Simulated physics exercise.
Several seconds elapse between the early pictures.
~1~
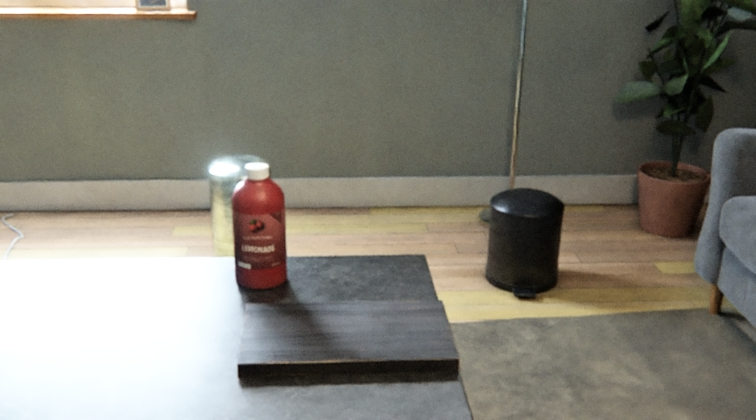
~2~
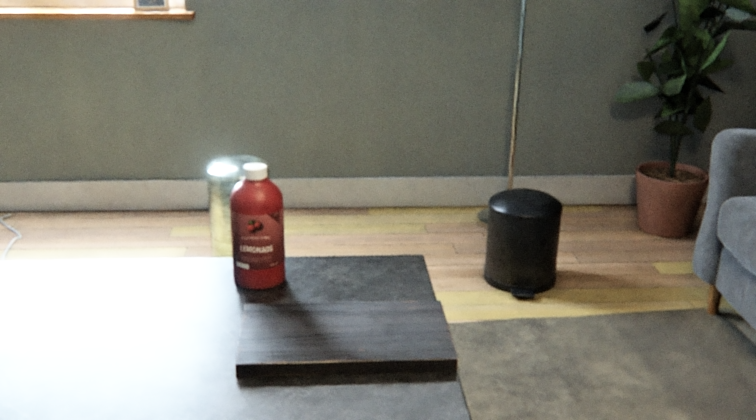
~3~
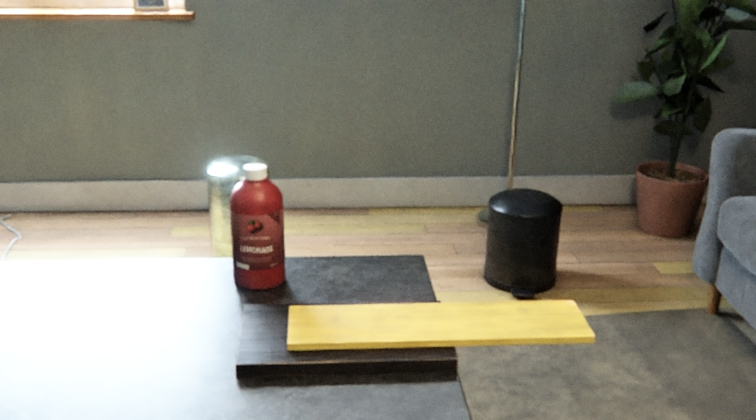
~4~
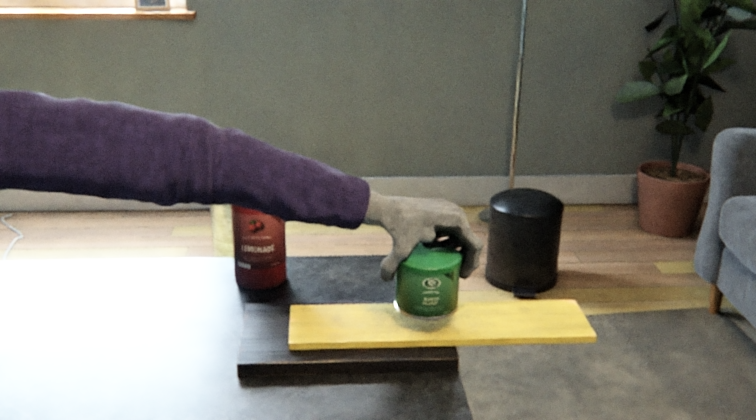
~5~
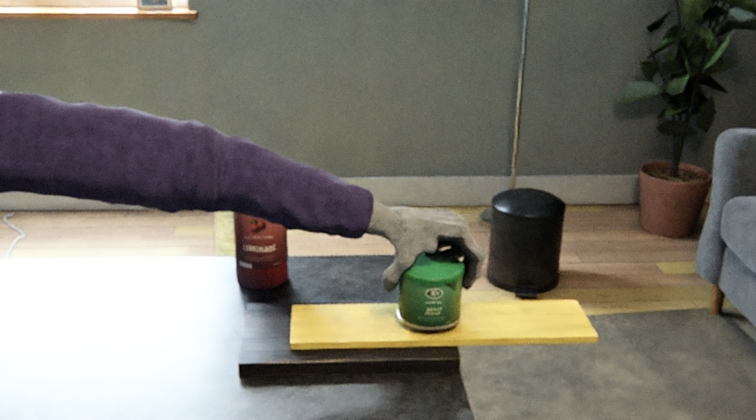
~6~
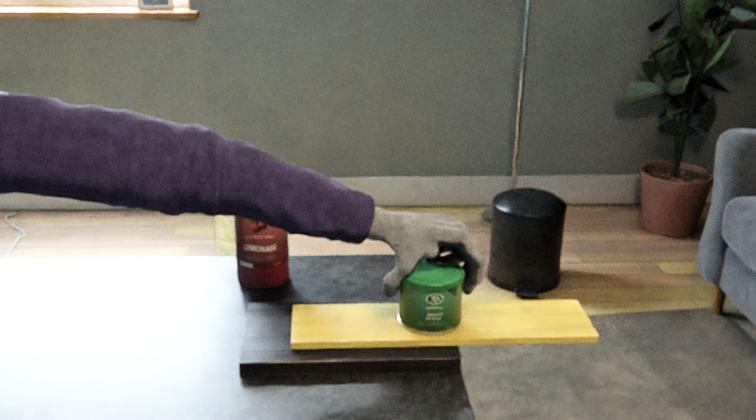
A gloved hand in a purple sleeve reached in from the left and lowered a green tub onto a yellow plank, which had appeared earlier on a black slab near a red bottle.
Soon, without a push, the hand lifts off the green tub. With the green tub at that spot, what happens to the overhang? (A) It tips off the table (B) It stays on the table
(B) It stays on the table.
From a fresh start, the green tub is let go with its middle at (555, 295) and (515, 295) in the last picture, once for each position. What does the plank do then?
Trial 1 - falls; trial 2 - falls.
Then, 1.00 s after the last picture, nothing has stirred.
Then, 1.80 s after the last picture, green tub resting near (431, 296).
At rest, all 4 in place. Seen from the same camera at the end, green tub near (431, 296). The plank holds.
